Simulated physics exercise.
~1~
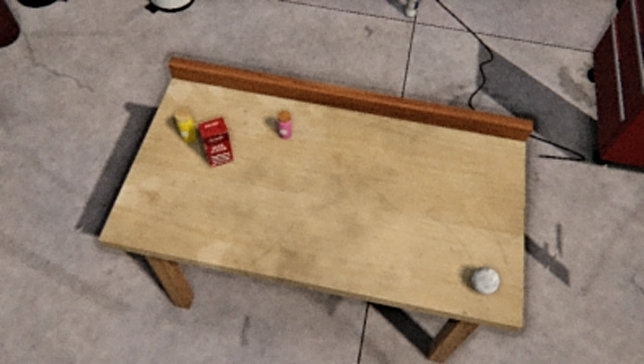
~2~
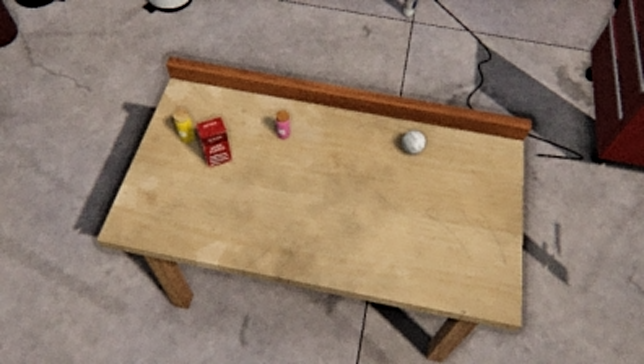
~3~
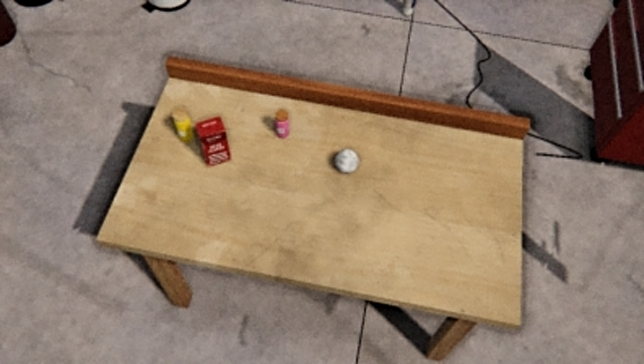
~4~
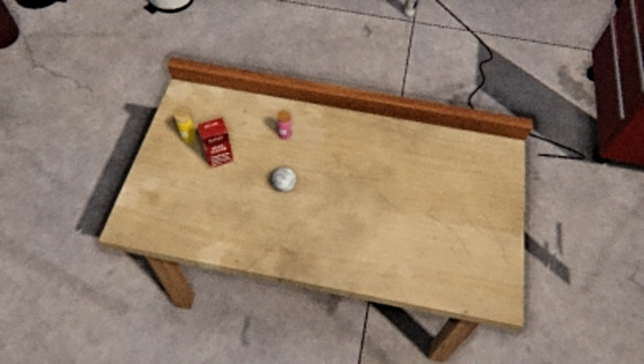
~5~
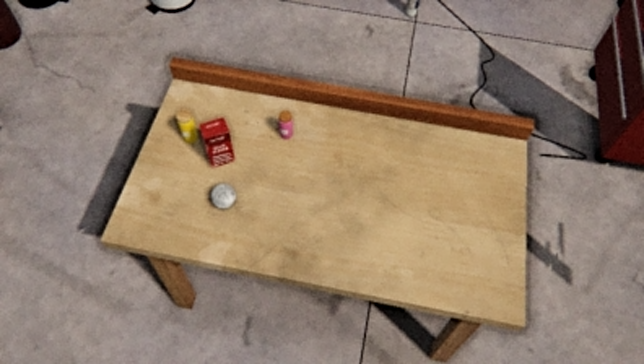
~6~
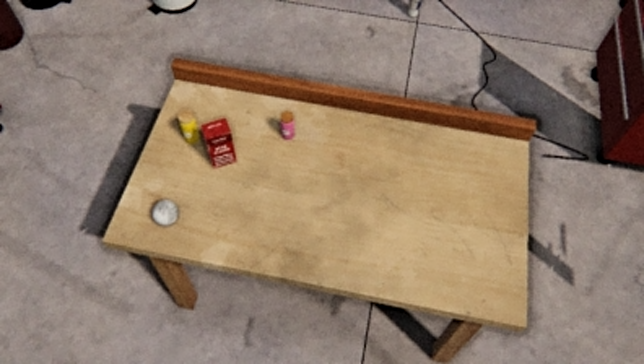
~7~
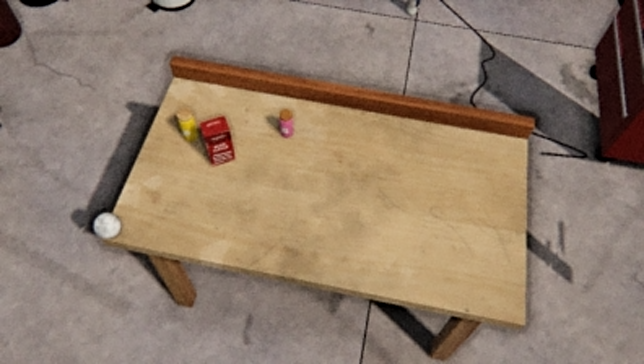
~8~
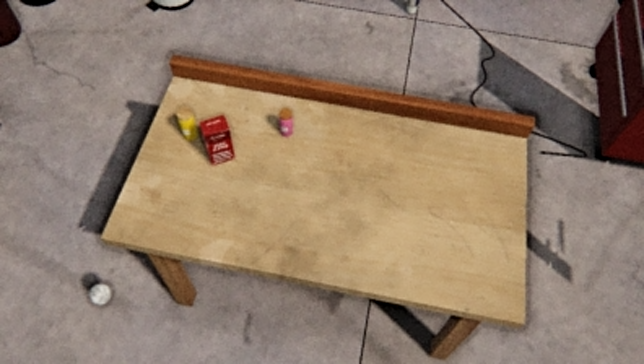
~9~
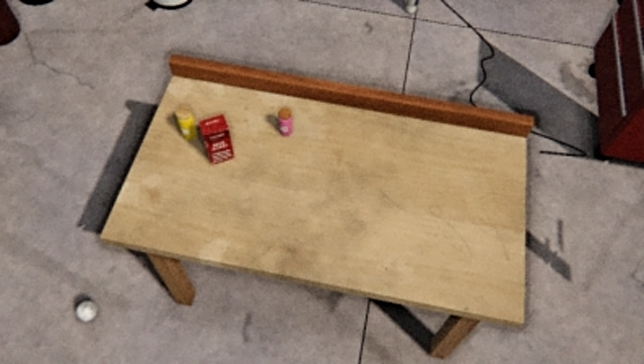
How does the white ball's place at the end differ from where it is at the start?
At the start the white ball is on the tabletop near the front right corner. At the end it is on the floor, to the left of the table's front left leg.
